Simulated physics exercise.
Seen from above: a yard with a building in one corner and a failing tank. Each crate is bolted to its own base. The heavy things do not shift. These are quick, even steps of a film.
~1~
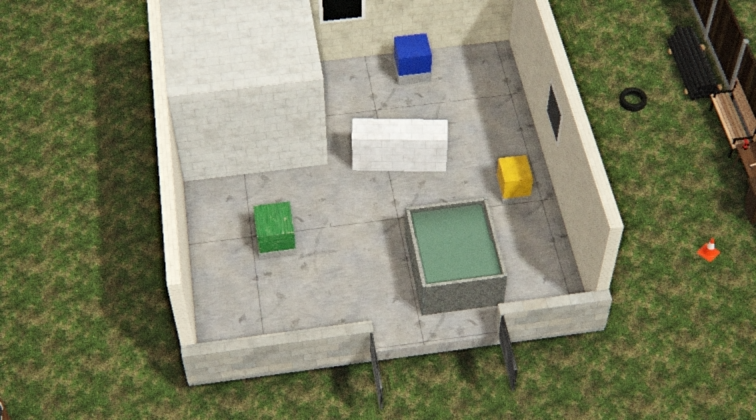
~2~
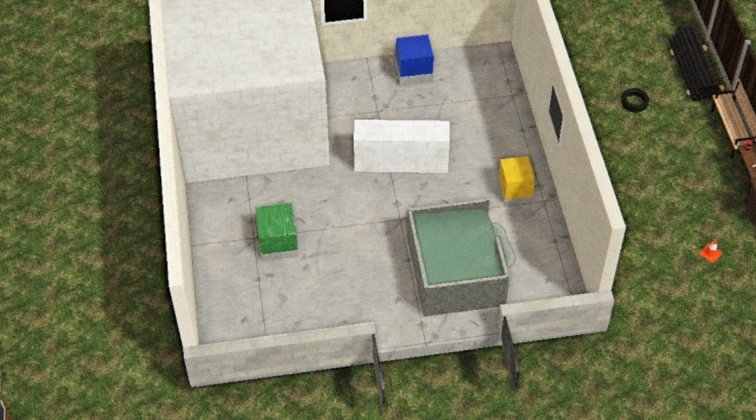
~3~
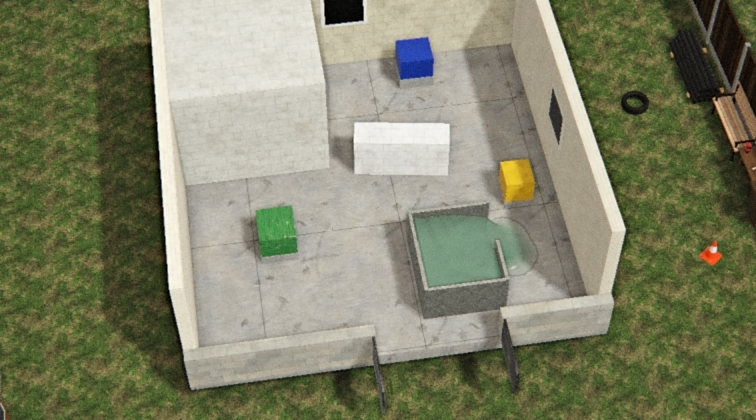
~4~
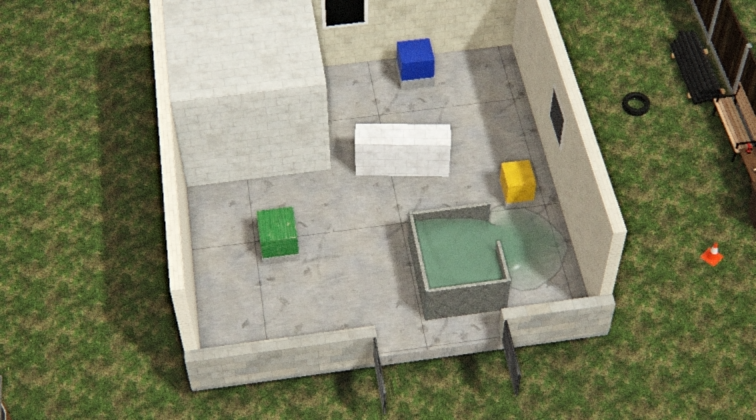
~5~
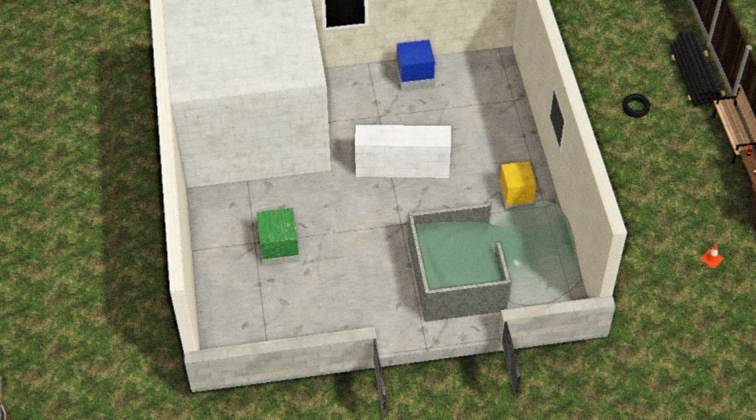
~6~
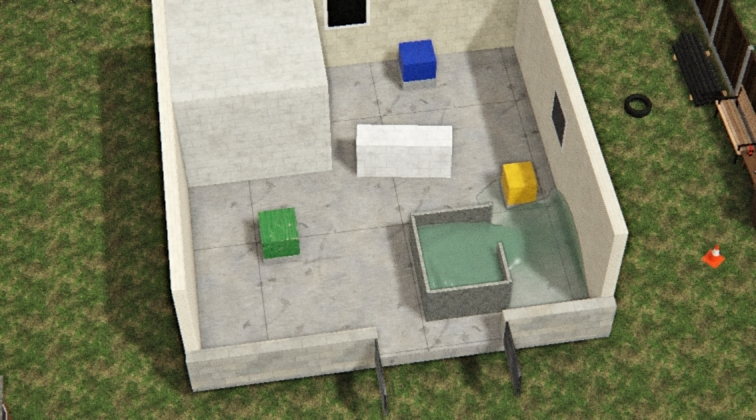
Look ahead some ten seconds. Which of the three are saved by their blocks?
The blue crate stays dry; the yellow crate gets wet; the green crate stays dry.
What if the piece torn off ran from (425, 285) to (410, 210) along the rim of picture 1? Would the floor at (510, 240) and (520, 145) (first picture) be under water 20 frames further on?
In that order: No water, dry.
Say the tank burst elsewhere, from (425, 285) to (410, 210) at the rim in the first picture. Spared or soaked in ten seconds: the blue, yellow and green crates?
In short: The blue crate escapes it; the yellow crate is soaked; the green crate is wetted.
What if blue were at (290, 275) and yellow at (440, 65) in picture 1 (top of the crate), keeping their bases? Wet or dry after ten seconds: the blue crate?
Blue escapes it.
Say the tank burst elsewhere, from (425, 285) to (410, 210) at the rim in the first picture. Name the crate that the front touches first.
It is the crate marked green.
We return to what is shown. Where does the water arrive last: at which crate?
That is the green crate.
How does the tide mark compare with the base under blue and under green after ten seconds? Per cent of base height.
Roughly 60 per cent, then 30 per cent.
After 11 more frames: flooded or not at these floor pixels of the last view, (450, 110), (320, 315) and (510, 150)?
In that order: Flooded, clear, covered.
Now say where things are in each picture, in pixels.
The first frame shows still water in the open tank at (455, 244).
In the second frame, the front is at (497, 227), out from the gap at (489, 237).
In the third frame, water pours out at (489, 242) and has run to (534, 254).
In the fourth frame, water pours out at (490, 244) and has run to (560, 237).
In the fifth frame, water pours out at (490, 246) and has run to (561, 210).
In the sixth frame, the front is at (556, 190), out from the gap at (491, 245).
A moment on, water covers 15 % of the floor; the blue crate not reached, the yellow crate water round its plinth, the green crate not reached.
Next, water covers 30 % of the floor; the blue crate not reached, the yellow crate water round its plinth, the green crate not reached.
Then, water covers 45 % of the floor; the blue crate water round its plinth, the yellow crate water round its plinth, the green crate not reached.
Later, water covers 70 % of the floor; the blue crate water round its plinth, the yellow crate water round its plinth, the green crate not reached.
In the end, water covers 85 % of the floor; the blue crate stayed above the water, the yellow crate was topped, the green crate stayed above the water.
